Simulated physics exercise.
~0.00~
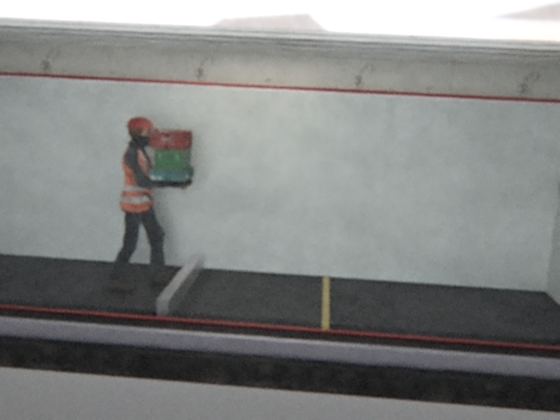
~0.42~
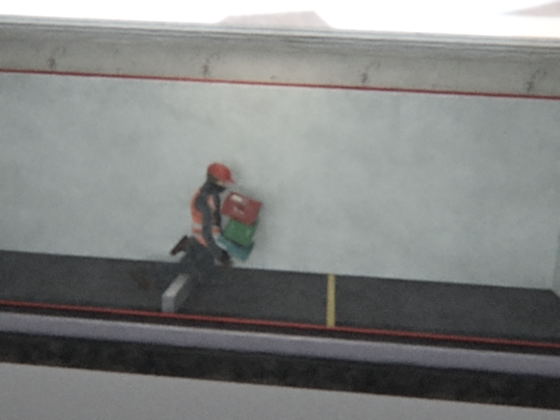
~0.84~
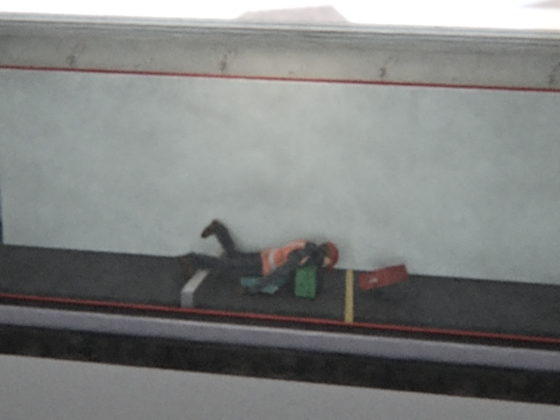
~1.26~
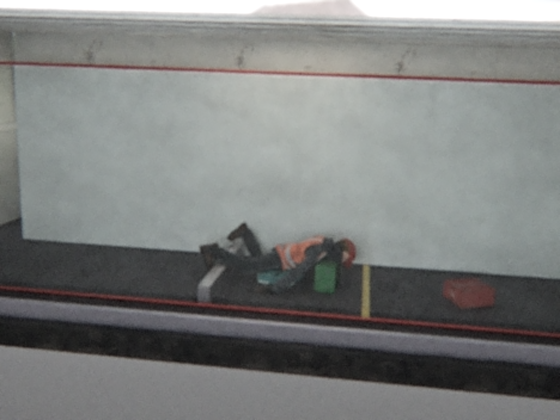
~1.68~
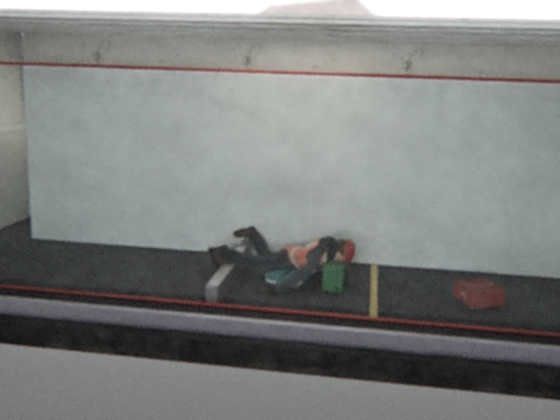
A worker in an orange vest and red helmet tripped over a low rail and fell flat, spilling a stack of boxes. The red one tumbled past the yellow line, while the green and teal ones stayed short of it beside the sprawled figure.
